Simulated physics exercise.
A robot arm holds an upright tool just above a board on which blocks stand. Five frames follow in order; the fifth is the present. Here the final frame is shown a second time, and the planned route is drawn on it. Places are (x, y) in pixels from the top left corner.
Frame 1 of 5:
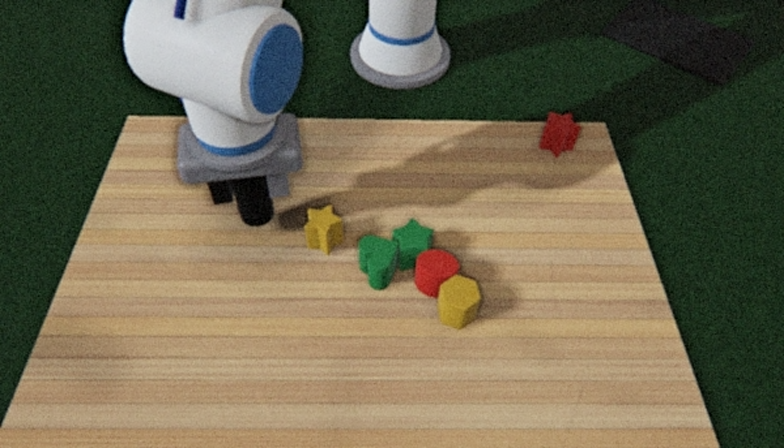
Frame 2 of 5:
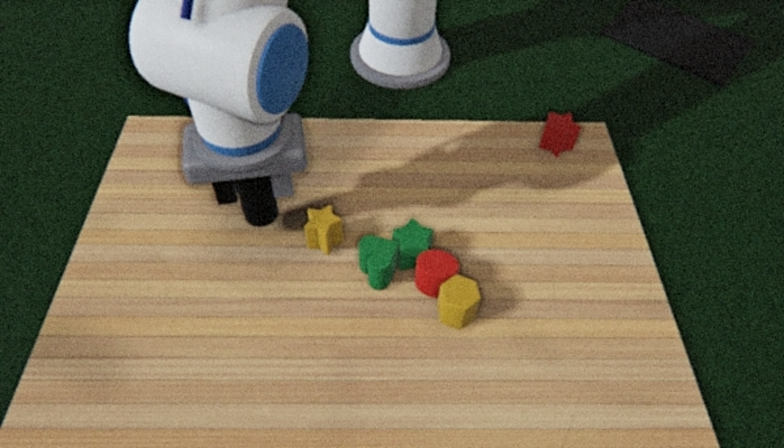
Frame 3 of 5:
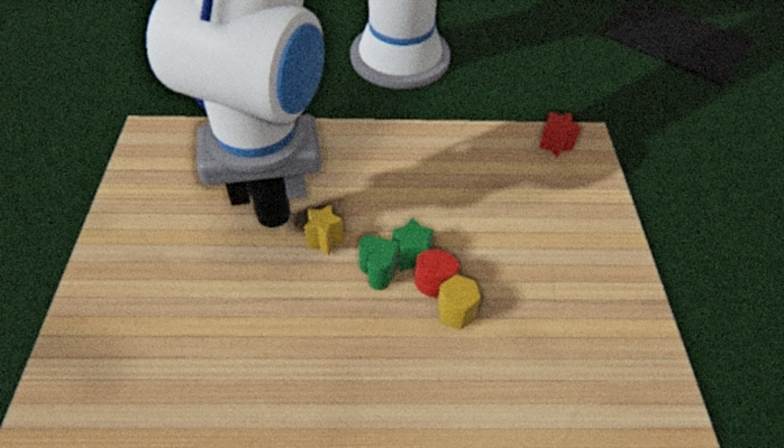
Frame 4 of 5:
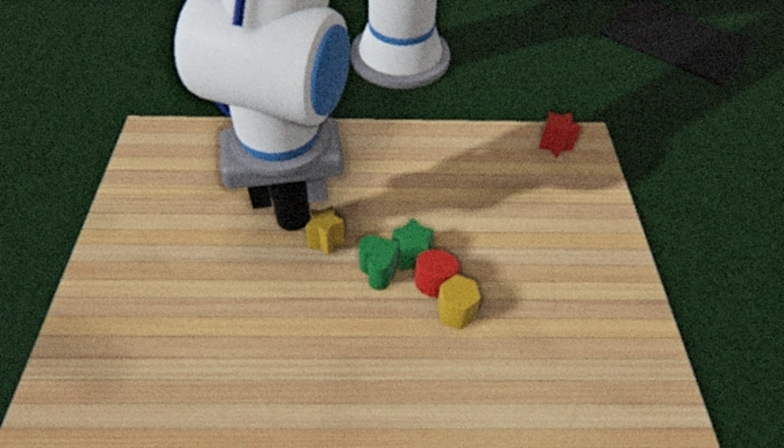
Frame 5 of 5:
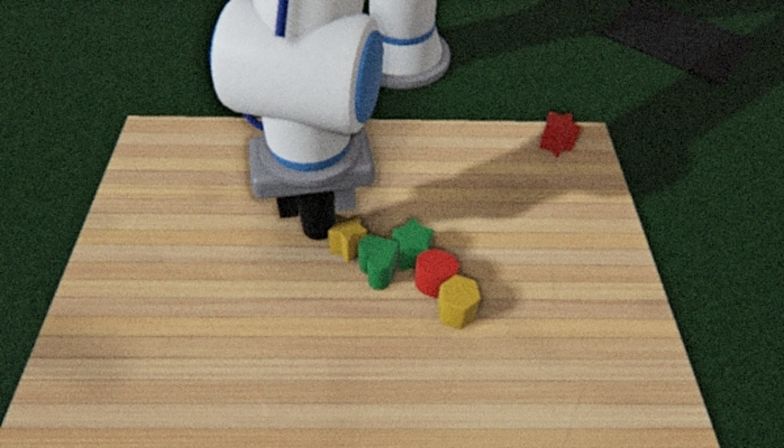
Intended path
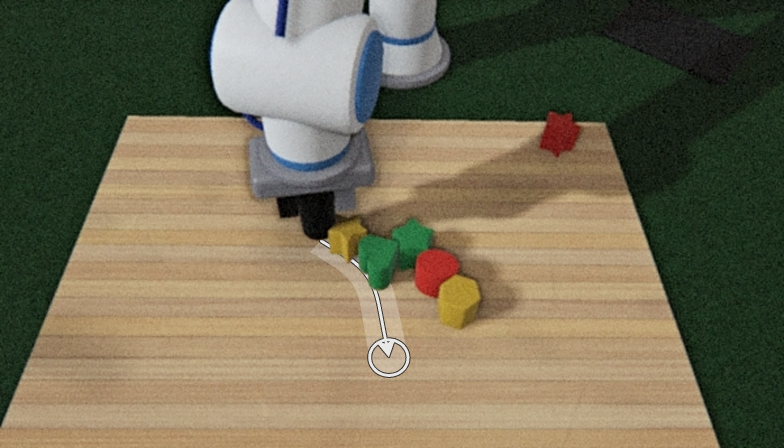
A white and blue robot arm holds a dark upright tool over the upper left of a pale striped wooden board, seen from above by a still camera. Yellow, green and red blocks cluster near the middle, with a red star at upper right and a white base behind. The arm slides slowly right, then pushes the yellow star toward the green blocks.
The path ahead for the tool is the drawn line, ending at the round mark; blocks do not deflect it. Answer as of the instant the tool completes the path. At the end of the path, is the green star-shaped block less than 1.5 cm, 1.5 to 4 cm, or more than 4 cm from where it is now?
If I had to pick, the green star-shaped block travels from 1.5 to 4 cm here.
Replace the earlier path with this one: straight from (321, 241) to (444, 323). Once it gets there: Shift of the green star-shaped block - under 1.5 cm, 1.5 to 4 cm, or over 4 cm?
I reckon it covers between 1.5 and 4 cm.
The line goes from (321, 241) by way of (360, 267) and (379, 308) to (389, 357).
The first path, step by step. One third of the way, tool (360, 255); yellow star-shaped block (391, 252); green heart-shaped block (418, 273); green star-shaped block (422, 237), turned 30° anticlockwise; red oval block (457, 266); yellow hexagonal block (468, 295), turned 30° clockwise.
Two thirds of the way, tool (380, 296); yellow star-shaped block (413, 286), turned 20° anticlockwise; green heart-shaped block (447, 297), turned 60° anticlockwise; green star-shaped block (430, 241), turned 60° anticlockwise; red oval block (464, 265); yellow hexagonal block (490, 302), turned 15° clockwise.
At the end, tool (389, 346); yellow star-shaped block (415, 305), turned 50° anticlockwise; green heart-shaped block (453, 304), turned 80° anticlockwise; green star-shaped block (430, 241), turned 60° anticlockwise; red oval block (464, 265); yellow hexagonal block (496, 301), turned 15° clockwise.
